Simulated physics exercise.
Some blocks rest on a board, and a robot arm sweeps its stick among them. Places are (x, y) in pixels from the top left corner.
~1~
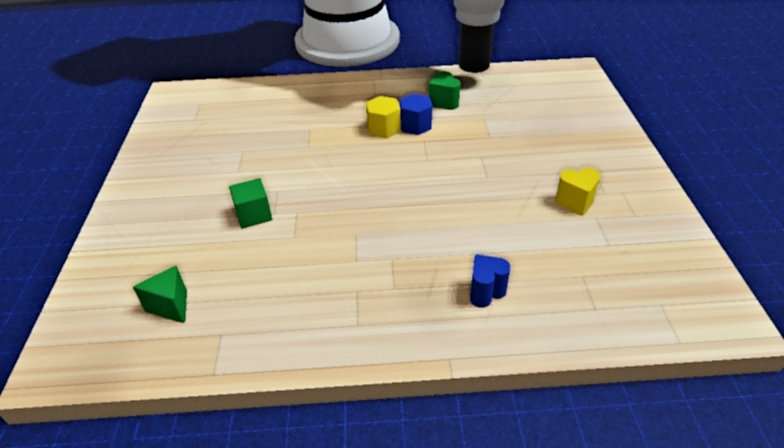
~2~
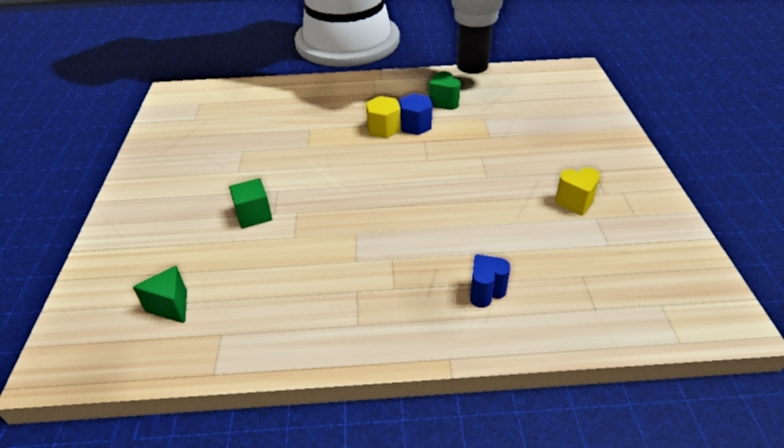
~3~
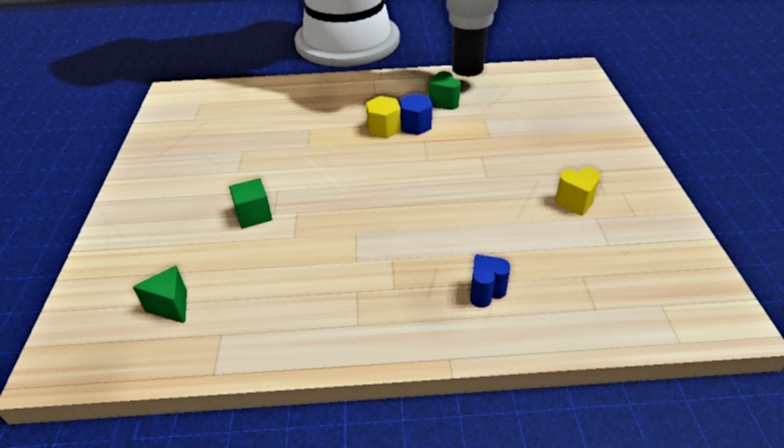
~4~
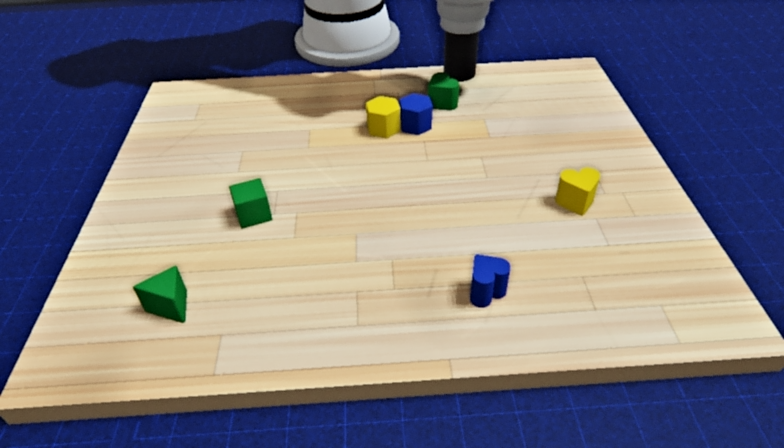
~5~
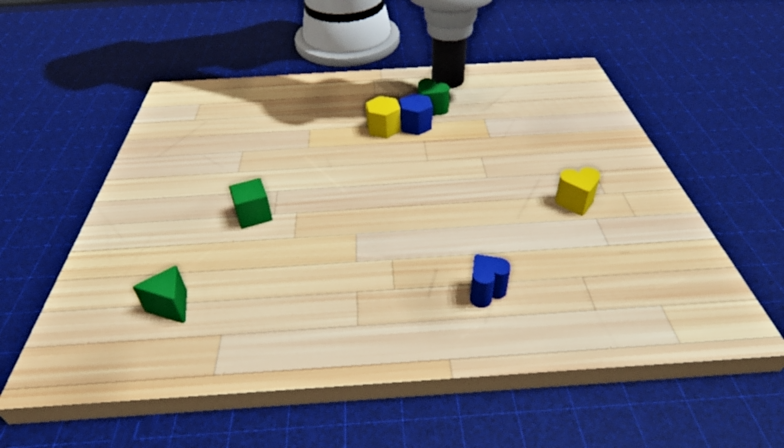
At the start, colored blocks sit scattered on a wooden board, with a robot arm's dark stick at the far edge, near a small green block beside a blue and a yellow one. The stick moves slightly left and nudges the green block a short way left, closer to the blue one, while the other blocks stay still.
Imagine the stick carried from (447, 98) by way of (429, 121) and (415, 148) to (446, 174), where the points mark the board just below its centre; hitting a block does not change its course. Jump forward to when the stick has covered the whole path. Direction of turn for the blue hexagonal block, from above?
Viewed from the top, it goes anticlockwise.
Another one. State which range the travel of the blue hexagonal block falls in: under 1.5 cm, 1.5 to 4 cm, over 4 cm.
It is going to finish beyond 4 cm from where it is now.
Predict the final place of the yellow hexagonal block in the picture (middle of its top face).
It should be at (363, 109) by then.
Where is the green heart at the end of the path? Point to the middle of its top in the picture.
The middle of the upper face of the green heart will lie at about (383, 122) in the picture.
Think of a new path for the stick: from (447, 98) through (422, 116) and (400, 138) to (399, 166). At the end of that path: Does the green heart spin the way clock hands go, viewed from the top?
Yes, that is how it ends up.
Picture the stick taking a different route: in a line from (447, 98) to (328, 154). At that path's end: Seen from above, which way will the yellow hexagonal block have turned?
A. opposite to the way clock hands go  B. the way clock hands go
My answer is option B.
What follows on the original path. One third of the way, stick (428, 105); yellow hexagonal block (371, 108), turned 20° clockwise; blue hexagonal block (404, 123), turned 20° anticlockwise; green heart (403, 106), turned 25° clockwise.
Two thirds of the way, stick (415, 131); yellow hexagonal block (363, 109), turned 45° clockwise; blue hexagonal block (392, 142), turned 40° anticlockwise; green heart (383, 122), turned 55° clockwise.
At the end, stick (447, 157); yellow hexagonal block (363, 109), turned 45° clockwise; blue hexagonal block (391, 144), turned 30° anticlockwise; green heart (383, 122), turned 55° clockwise.
